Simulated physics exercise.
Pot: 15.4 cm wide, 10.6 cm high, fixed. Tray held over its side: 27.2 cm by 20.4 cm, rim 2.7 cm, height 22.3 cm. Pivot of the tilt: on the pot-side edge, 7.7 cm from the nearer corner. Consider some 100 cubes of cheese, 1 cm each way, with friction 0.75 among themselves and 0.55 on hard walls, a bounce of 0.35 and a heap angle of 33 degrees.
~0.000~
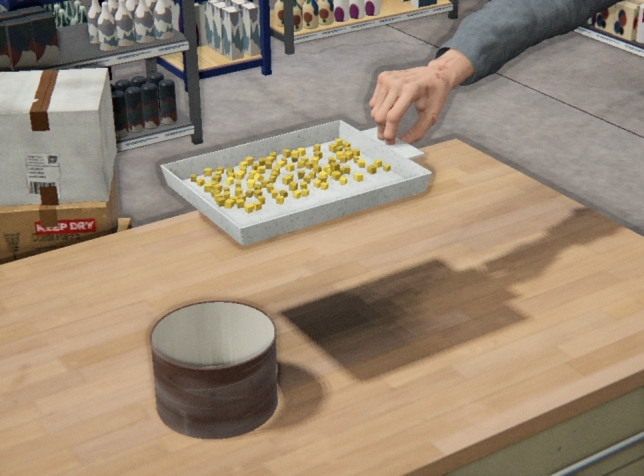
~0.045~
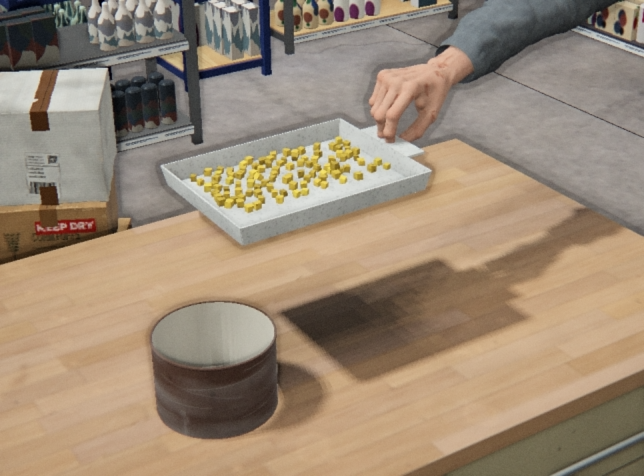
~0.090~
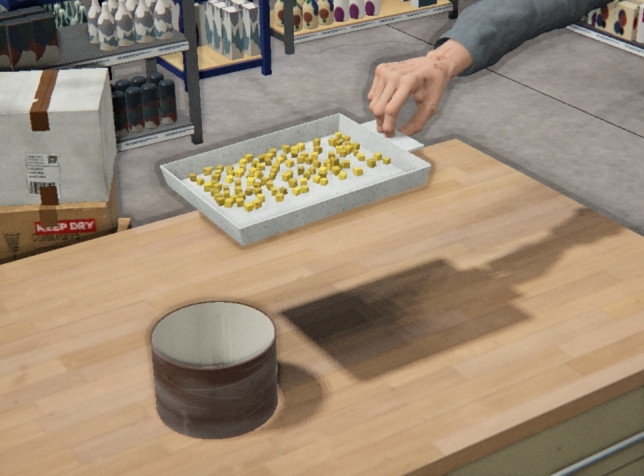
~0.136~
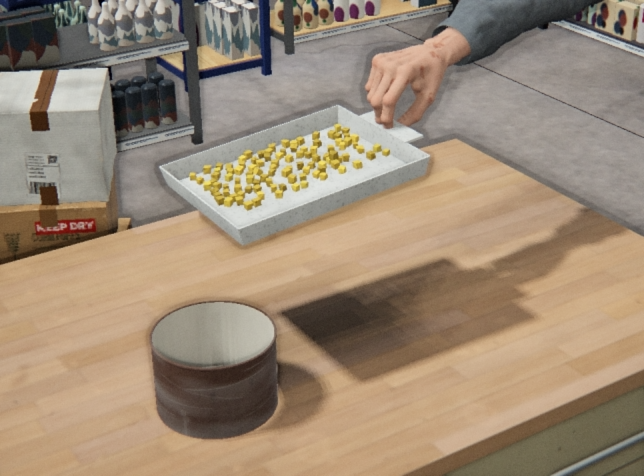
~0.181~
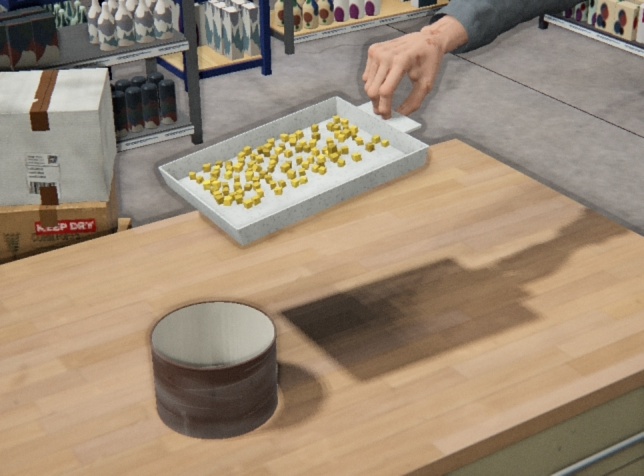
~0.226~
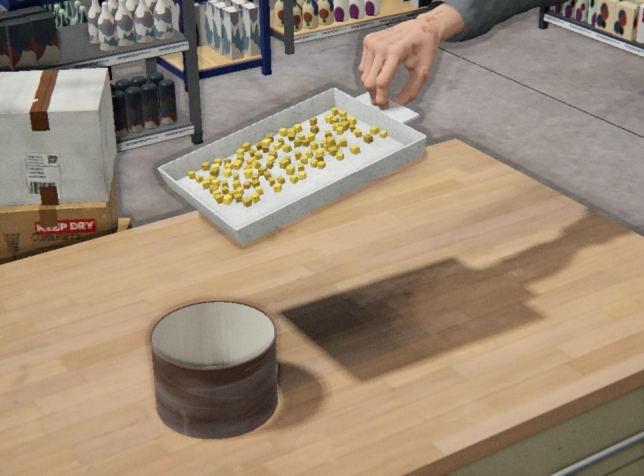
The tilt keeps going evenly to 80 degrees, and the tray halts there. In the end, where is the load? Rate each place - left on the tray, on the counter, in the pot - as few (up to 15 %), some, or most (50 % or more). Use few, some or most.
Left on the tray: Most; counter: Some; pot: Few.
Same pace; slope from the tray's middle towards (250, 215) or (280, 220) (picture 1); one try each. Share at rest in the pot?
Roughly 35 % for the first direction, roughly 35 % for the second.
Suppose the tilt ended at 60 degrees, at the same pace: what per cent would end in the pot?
That would give about 5 per cent.
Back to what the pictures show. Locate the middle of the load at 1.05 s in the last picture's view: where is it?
Around (187, 195).
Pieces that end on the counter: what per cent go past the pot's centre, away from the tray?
Roughly 100 percent of the spill.
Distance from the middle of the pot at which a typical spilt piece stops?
Close to 22 cm, give or take.
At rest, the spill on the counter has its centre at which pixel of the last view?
At rest, its centre lies at about (48, 392).
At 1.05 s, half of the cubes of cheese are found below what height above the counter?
Around 24 cm up.
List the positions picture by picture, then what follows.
In the first frame, tray tilt 0 degrees, front corners at (242, 225) and (425, 172); middle of the pieces at (291, 177); pot at (213, 333).
In the second frame, tray tilt 1 degrees, front corners at (242, 225) and (425, 170); middle of the pieces at (291, 177).
In the third frame, tray tilt 2 degrees, front corners at (241, 225) and (425, 165); middle of the pieces at (290, 174).
In the fourth frame, tray tilt 5 degrees, front corners at (240, 225) and (424, 156), lowest corner left back; middle of the pieces at (290, 169).
In the fifth frame, tray tilt 8 degrees, front corners at (239, 226) and (422, 146), lowest corner left back; middle of the pieces at (289, 165).
In the sixth frame, tray tilt 11 degrees, front corners at (238, 226) and (420, 137), lowest corner left back; middle of the pieces at (288, 160); pot at (213, 333). Its pace works out near 65 degrees a second.
After 0.72 s, tilt 44 degrees; the tray holds 100 %, the pot 0 %.
After 1.05 s, tilt 66 degrees; the tray holds 80 %, the pot 0 %.
After 1.48 s, tilt 80 degrees; the tray holds 70 %, the pot 5 %.
In the end, at 2.5 s, tray 70 %, counter 30 %, pot 5 %.
